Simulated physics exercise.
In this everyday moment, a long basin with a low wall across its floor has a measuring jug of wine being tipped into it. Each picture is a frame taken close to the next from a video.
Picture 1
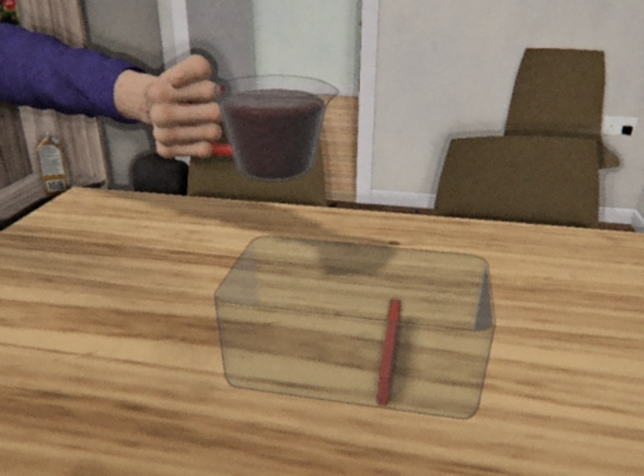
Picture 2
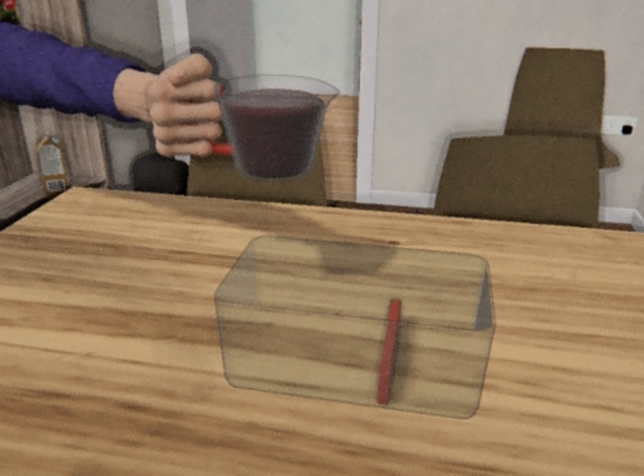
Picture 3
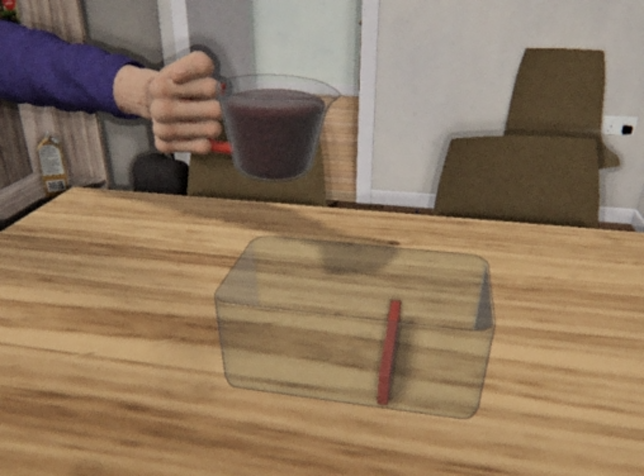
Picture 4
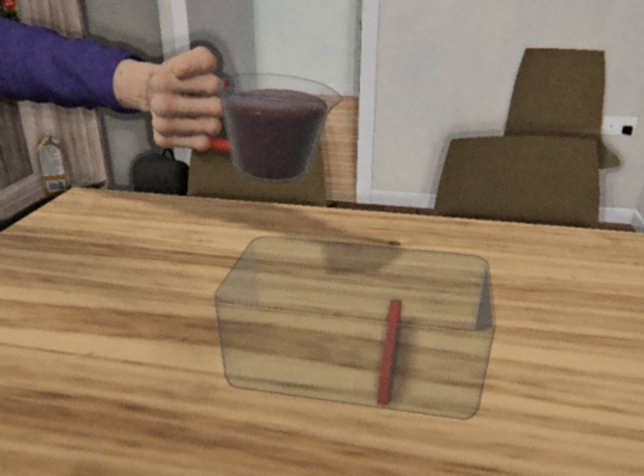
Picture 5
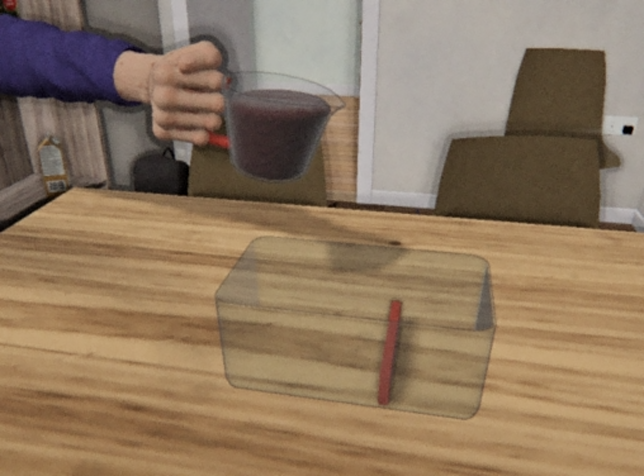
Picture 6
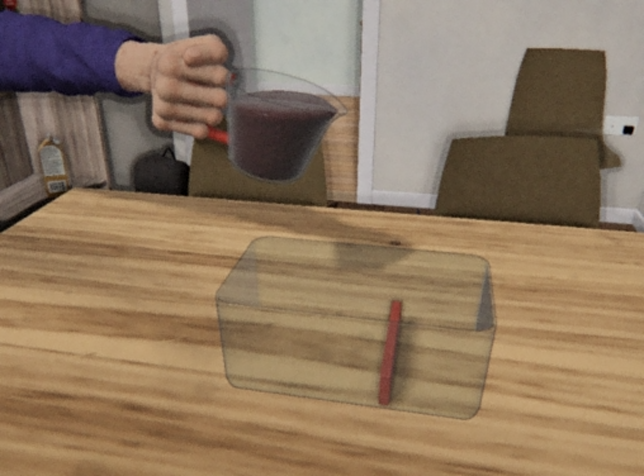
A measuring jug of dark wine, gripped by a hand in a purple sleeve, starts upright above a clear, long basin on a wooden table. The hand slowly tilts the jug to the right, its spout side dipping, while the basin and the red upright strip in it stay still.
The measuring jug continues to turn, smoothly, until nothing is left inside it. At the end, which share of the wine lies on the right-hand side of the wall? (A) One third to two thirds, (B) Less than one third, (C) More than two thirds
Option A: One third to two thirds.
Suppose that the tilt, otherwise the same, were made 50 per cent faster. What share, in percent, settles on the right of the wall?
Roughly 30 per cent ends up there.
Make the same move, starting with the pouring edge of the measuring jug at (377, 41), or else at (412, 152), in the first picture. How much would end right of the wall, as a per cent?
Near 75 in a hundred first, near 80 in a hundred second.
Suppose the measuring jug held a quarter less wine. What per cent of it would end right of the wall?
About 25 percent.
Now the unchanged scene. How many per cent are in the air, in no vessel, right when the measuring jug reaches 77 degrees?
Roughly 35 percent.
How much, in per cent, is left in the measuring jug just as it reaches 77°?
55 %.
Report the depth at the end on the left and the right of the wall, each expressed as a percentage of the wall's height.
Left part: 20 per cent; right part: 30.
A moment on, the measuring jug is tipped on its side and 55 per cent is still to pour, 3 is left of the wall and 8 right of it.
Next, the measuring jug is tipped right over and 6 per cent is still to pour, 36 is left of the wall and 43 right of it.
Then the measuring jug is tipped right over and 0 per cent is still to pour, 56 is left of the wall and 42 right of it.
Later the measuring jug is tipped right over and 0 per cent is still to pour, 56 is left of the wall and 43 right of it.
Finally, 56 per cent lies left of the wall, 43 right of it and 1 outside.
